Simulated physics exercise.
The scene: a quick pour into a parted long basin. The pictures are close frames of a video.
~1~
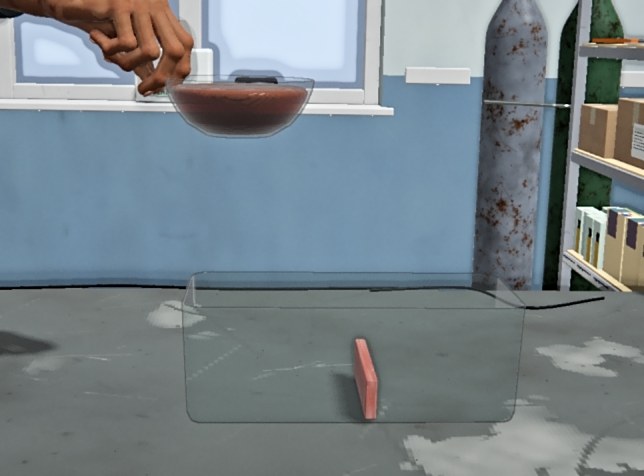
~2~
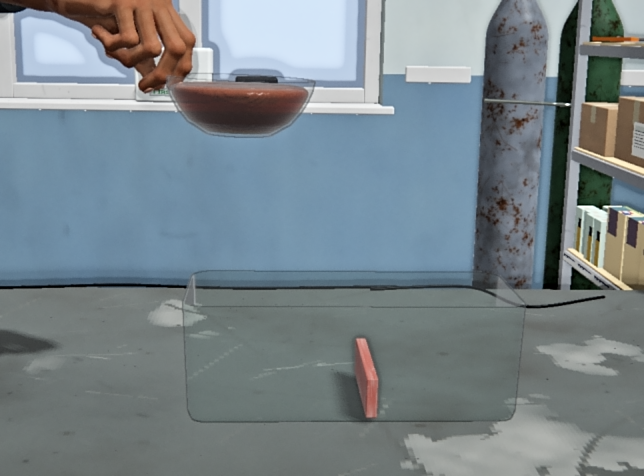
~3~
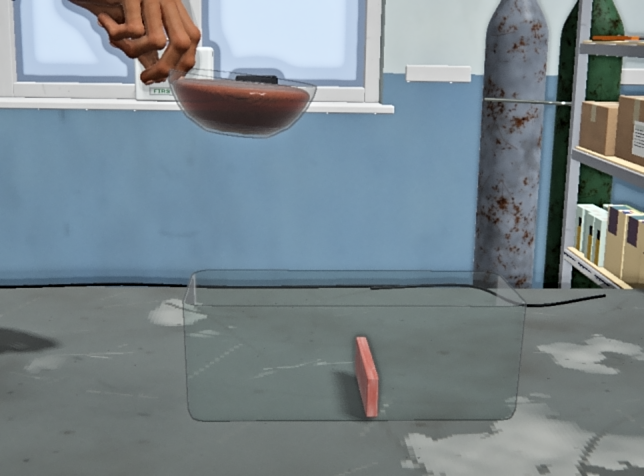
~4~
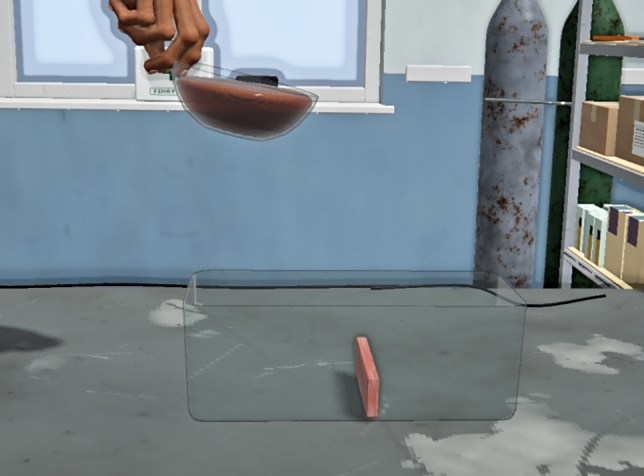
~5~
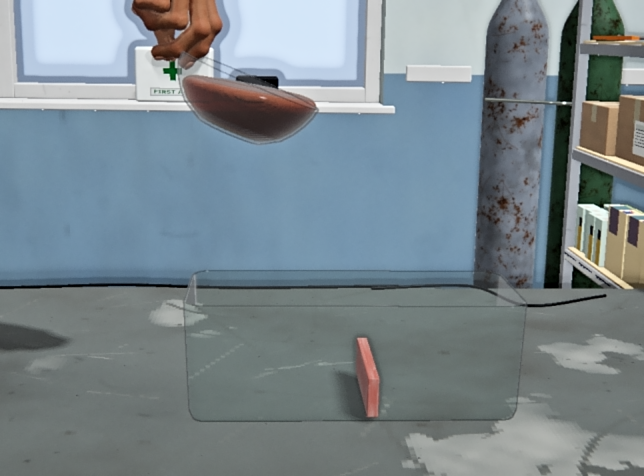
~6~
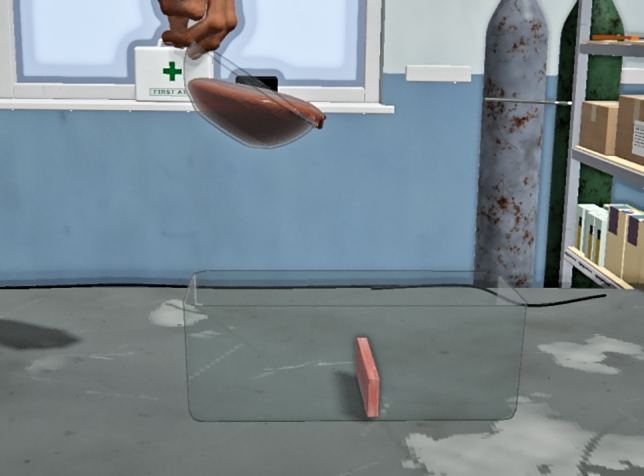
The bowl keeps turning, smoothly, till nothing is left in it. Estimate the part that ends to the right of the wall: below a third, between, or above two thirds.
In the end from a third to two thirds is right of the wall.
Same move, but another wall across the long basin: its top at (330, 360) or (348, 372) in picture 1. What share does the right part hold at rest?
The first gives 80 %, the second 65 %.
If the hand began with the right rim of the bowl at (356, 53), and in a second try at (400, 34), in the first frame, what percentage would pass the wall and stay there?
In turn 75 and 75 in a hundred.
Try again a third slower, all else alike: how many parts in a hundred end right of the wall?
It comes to 65 per cent or so.
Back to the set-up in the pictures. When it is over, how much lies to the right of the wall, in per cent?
Close to 50 per cent.
A moment on, the bowl is tipped on its side and 4 per cent is still to pour, 9 is left of the wall and 25 right of it.
Next, the bowl is tipped right over and 0 per cent is still to pour, 42 is left of the wall and 55 right of it.
Then the bowl is tipped right over and 0 per cent is still to pour, 48 is left of the wall and 49 right of it.
Later the bowl is tipped right over and 0 per cent is still to pour, 49 is left of the wall and 49 right of it.
At rest 49 per cent lies left of the wall, 49 right of it and 2 outside.
